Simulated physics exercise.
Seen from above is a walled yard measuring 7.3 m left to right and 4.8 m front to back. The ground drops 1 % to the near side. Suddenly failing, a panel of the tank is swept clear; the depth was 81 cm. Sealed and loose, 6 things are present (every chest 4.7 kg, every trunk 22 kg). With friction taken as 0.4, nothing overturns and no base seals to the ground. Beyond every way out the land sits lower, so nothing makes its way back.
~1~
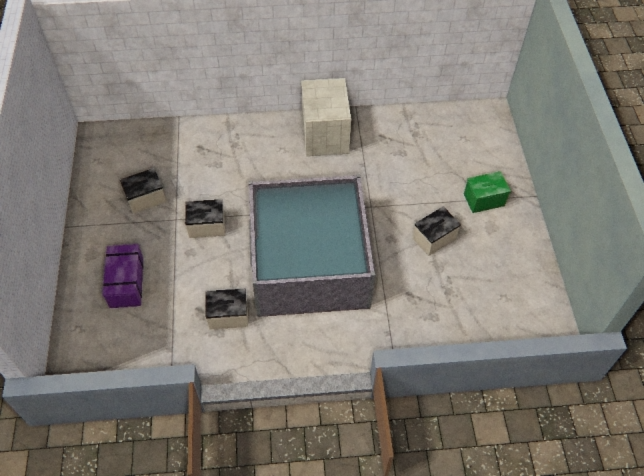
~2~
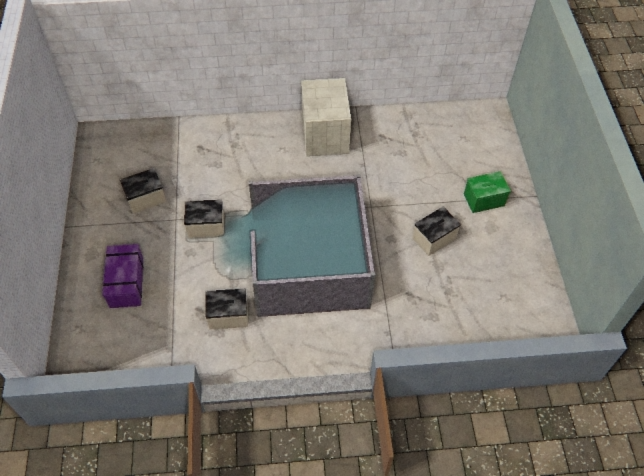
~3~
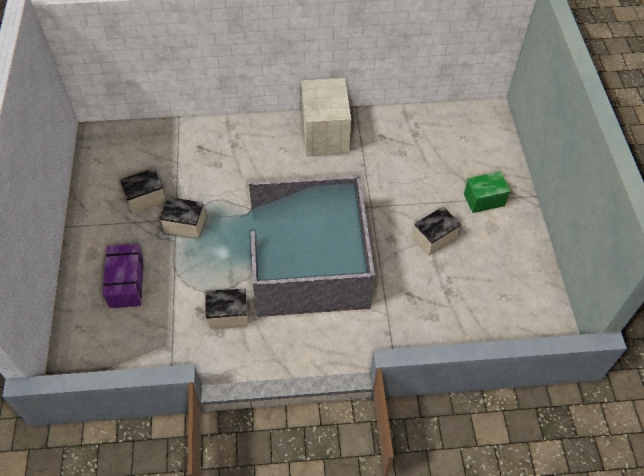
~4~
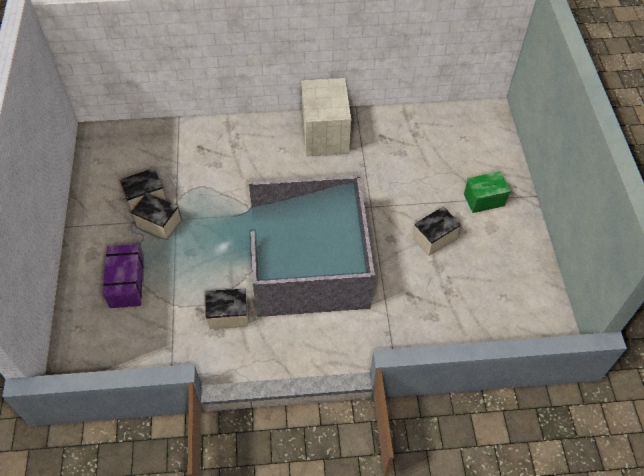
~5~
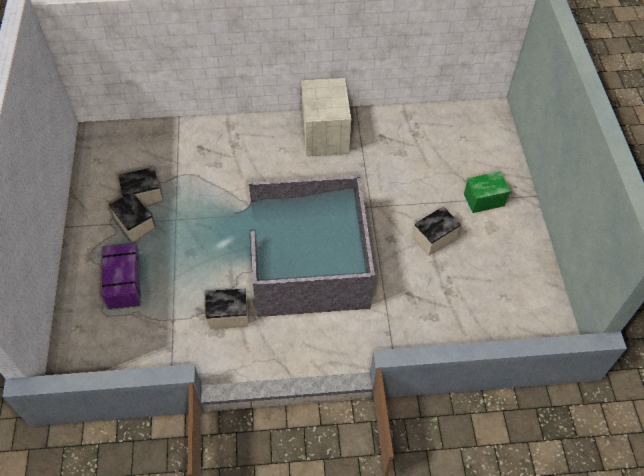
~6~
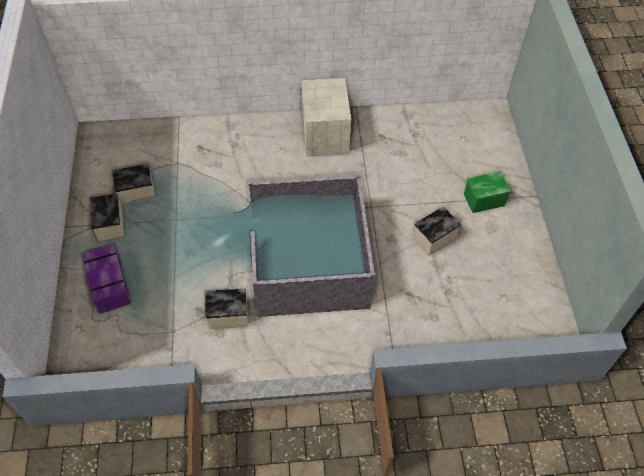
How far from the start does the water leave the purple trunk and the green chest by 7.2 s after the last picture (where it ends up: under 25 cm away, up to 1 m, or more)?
I expect the purple trunk to be swept well away. I expect the green chest to drift a modest distance.
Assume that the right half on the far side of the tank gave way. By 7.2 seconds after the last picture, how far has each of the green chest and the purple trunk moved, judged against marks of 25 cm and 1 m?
Under that change the green chest would be borne far and the purple trunk would sit tight.
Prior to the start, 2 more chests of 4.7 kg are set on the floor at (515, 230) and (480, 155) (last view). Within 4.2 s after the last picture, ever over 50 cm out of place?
Lab note - in order: Below threshold / below threshold.
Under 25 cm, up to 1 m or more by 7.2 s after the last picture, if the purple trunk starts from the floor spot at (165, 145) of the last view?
It goes a long way.
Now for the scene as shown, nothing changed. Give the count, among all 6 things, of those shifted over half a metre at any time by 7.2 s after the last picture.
Count: 5.
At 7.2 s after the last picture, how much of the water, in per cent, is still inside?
Some 94 per cent remains.
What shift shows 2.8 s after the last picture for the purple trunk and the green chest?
About 140 cm and 0 cm, respectively.
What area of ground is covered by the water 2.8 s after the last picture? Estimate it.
Around 19 m2 of it.
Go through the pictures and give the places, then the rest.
In the first picture, the purple trunk at (121, 269), on the bottom; the green chest at (489, 184) rests on the ground; 2.4 m2 under water; 0 of 6 have shifted.
In the second picture, the purple trunk at (121, 269), on the bottom; the green chest at (489, 184), on the bottom; water covers 3.0 m2; 0 of 6 have shifted.
In the third picture, the purple trunk at (121, 269) rests on the ground; the green chest at (489, 184), on the bottom; water covers 3.8 m2; 1 of 6 have shifted.
In the fourth picture, the purple trunk at (121, 269), on the bottom; the green chest at (489, 184), on the bottom; water covers 4.9 m2; 1 of 6 have shifted.
In the fifth picture, the purple trunk at (119, 269), on the bottom, 3 cm from its start; the green chest at (489, 184) rests on the ground; 6.2 m2 under water; 2 of 6 have shifted.
In the sixth picture, the purple trunk at (104, 272), on the bottom, 24 cm from its start; the green chest at (489, 184) rests on the ground; 7.6 m2 under water; 3 of 6 have shifted.
Then, 0.9 s after the last picture the purple trunk is near (58, 310), 1.0 m from its start, afloat; the green chest is near (489, 184), 0.0 m from its start, aground; 0 of 6 are out; 3 afloat.
Then, 2.8 s after the last picture the purple trunk is near (183, 329), 1.3 m from its start, aground; the green chest is near (489, 184), 0.0 m from its start, aground; 0 of 6 are out; 2 afloat.
Then, 4.8 s after the last picture the purple trunk is near (227, 314), 1.7 m from its start, aground; the green chest is near (490, 184), 0.0 m from its start, aground; 0 of 6 are out; 3 afloat.
Then, 7.2 s after the last picture the purple trunk is near (244, 332), 2.0 m from its start, aground; the green chest is near (527, 191), 0.6 m from its start, afloat; 0 of 6 are out; 4 afloat.
